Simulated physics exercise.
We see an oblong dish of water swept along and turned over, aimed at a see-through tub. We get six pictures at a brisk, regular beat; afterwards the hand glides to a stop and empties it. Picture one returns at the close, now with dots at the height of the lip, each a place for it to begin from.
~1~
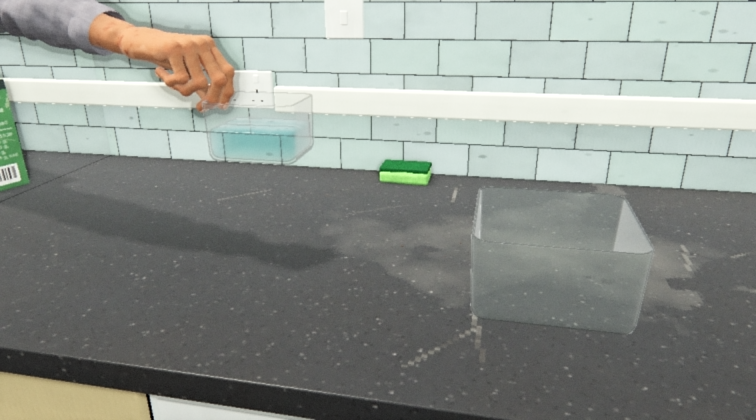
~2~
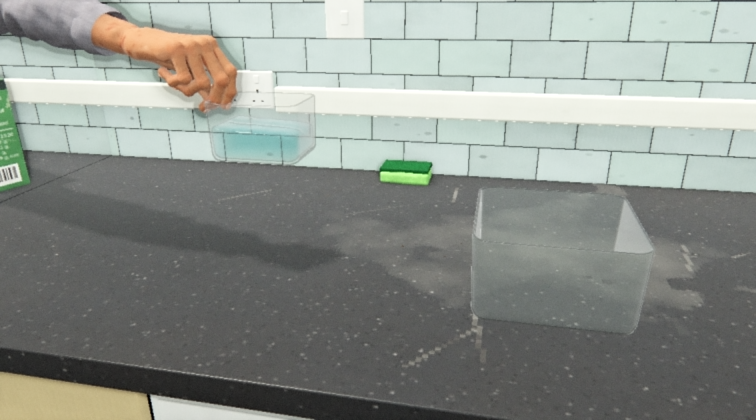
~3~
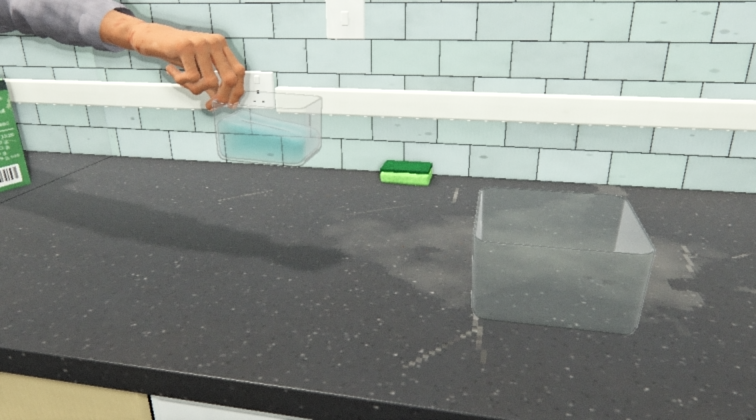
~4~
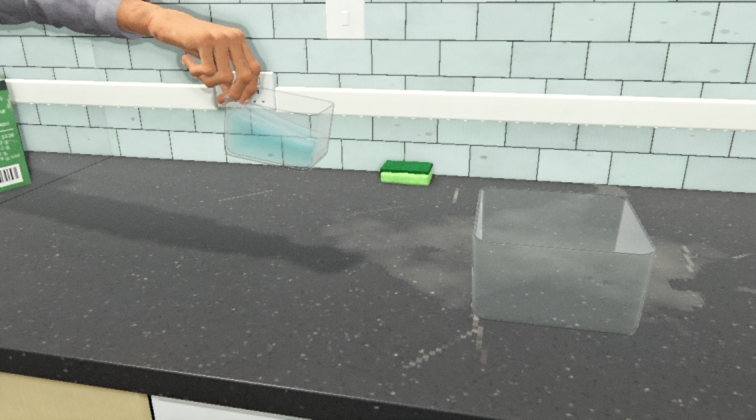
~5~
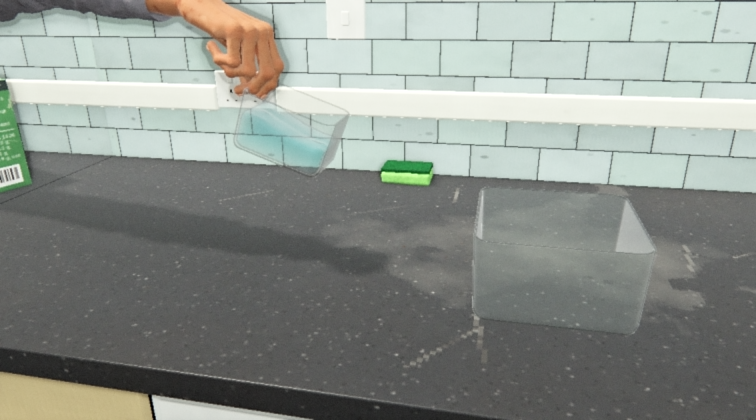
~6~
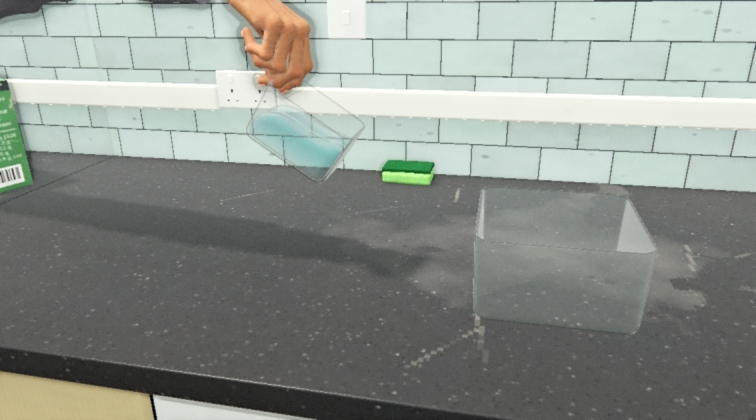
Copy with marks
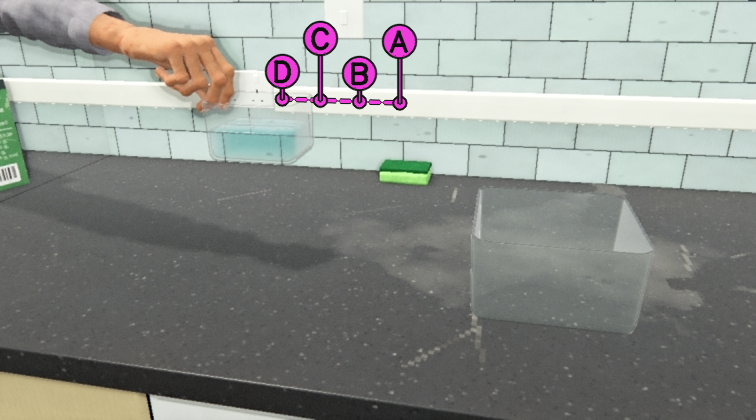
A clear oblong dish of blue water, held by a hand from above, moves slowly right over a dark countertop, then tilts increasingly with its right side downward, while an empty see-through tub and a green sponge stay still.
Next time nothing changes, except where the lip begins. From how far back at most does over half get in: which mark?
The limit is B.
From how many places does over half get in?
Two of the four.
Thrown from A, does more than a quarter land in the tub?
Yes.
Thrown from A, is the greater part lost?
No, not at all.
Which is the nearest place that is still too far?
That is place C.
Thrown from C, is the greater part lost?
Yes, that goes wrong.
On the marked copy, A at (399, 103); B at (359, 101); C at (320, 100); D at (282, 99).
For place A, about 83 % lands in the tub, 8 % falls short and 8 % goes beside or beyond.
For place B, about 75 % lands in the tub, 14 % falls short and 10 % goes beside or beyond.
For place C, about 15 % lands in the tub, 81 % falls short and 4 % goes beside or beyond.
For place D, about 0 % lands in the tub, 97 % falls short and 3 % goes beside or beyond.
